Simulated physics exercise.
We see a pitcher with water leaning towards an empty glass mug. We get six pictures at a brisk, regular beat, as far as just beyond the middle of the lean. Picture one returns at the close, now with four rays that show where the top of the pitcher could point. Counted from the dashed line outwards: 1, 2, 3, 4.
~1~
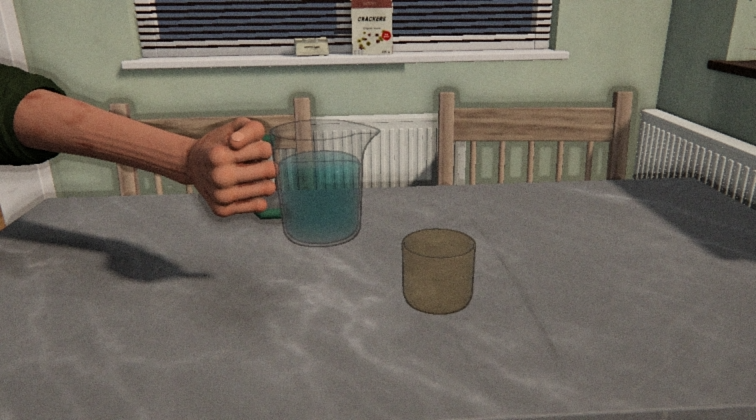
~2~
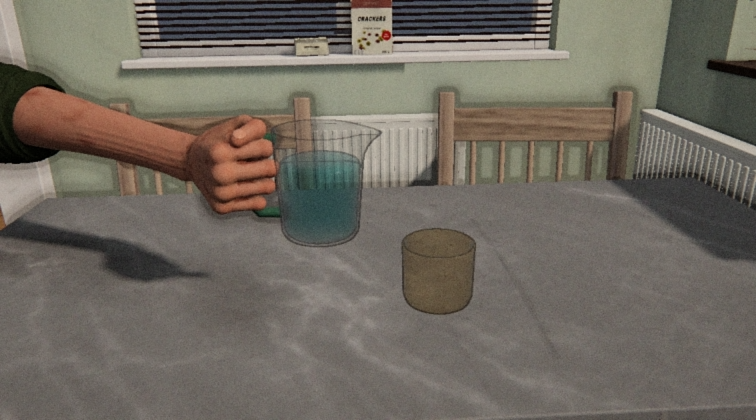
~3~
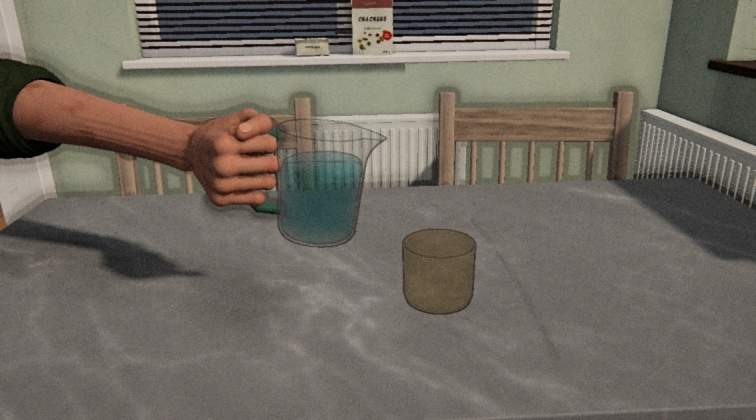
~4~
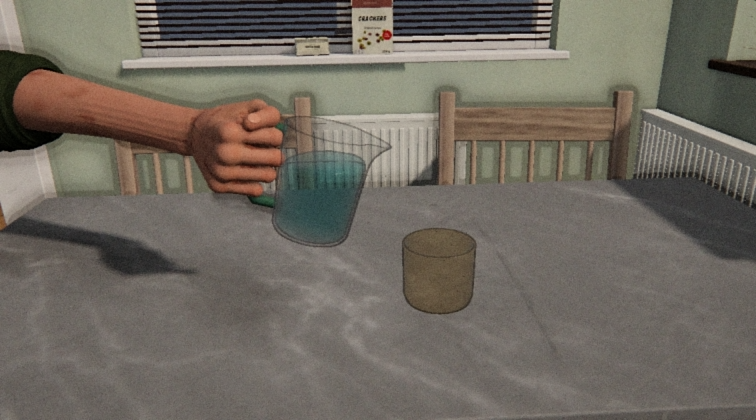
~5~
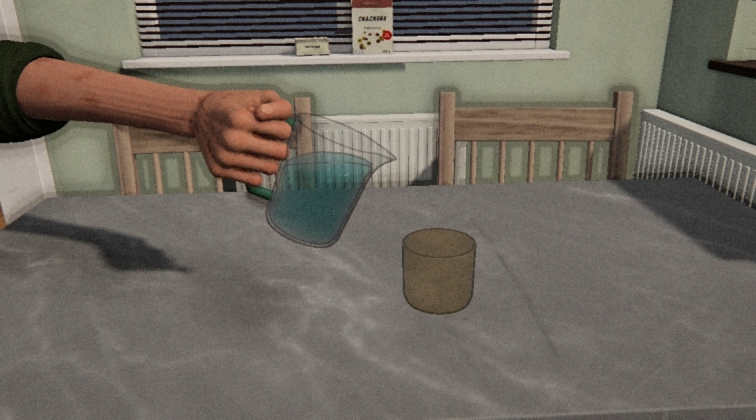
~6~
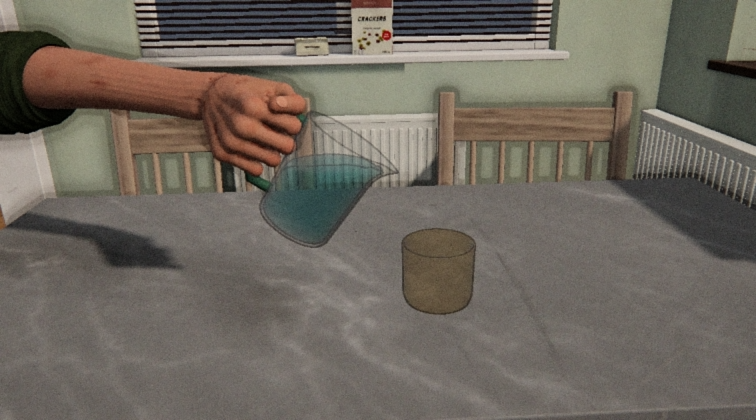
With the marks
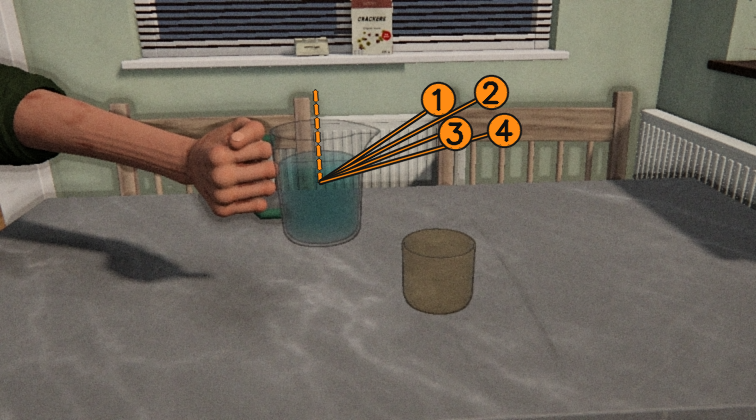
A hand on an arm with a dark green sleeve, reaching in from the left, holds a clear pitcher of blue-green water upright, then steadily tilts it rightward toward a mug. The still, slightly raised view shows a grey marbled table before wooden chairs, a white radiator and a window in a pale green wall. The brownish, see-through mug stays empty and motionless near the centre.
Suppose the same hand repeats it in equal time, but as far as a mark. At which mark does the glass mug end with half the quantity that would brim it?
Use tilt 2.
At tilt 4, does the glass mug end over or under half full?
Over half.
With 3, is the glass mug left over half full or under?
Over half.
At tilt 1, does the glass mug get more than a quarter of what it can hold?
Yes, it does.
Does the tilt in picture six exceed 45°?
No.
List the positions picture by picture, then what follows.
The first frame shows upright, lip at (379, 130); rim of the glass mug round (439, 242); nothing has left yet.
The second frame shows upright, lip at (380, 132); nothing has left yet.
The third frame shows tipped about 7°, lip at (385, 138); nothing has left yet.
The fourth frame shows tipped about 14°, lip at (390, 146); nothing has left yet.
The fifth frame shows tipped about 24°, lip at (395, 158); nothing has left yet.
The sixth frame shows tipped about 34°, lip at (397, 171); nothing has left yet.
On the marked copy, 1 at (425, 111); 2 at (476, 100); 3 at (437, 135); 4 at (487, 134).
With 1, the glass mug ends with about 34 % of what it can hold.
With 2, the glass mug ends with about 48 % of what it can hold.
With 3, the glass mug ends with about 66 % of what it can hold.
With 4, the glass mug ends with about 81 % of what it can hold.
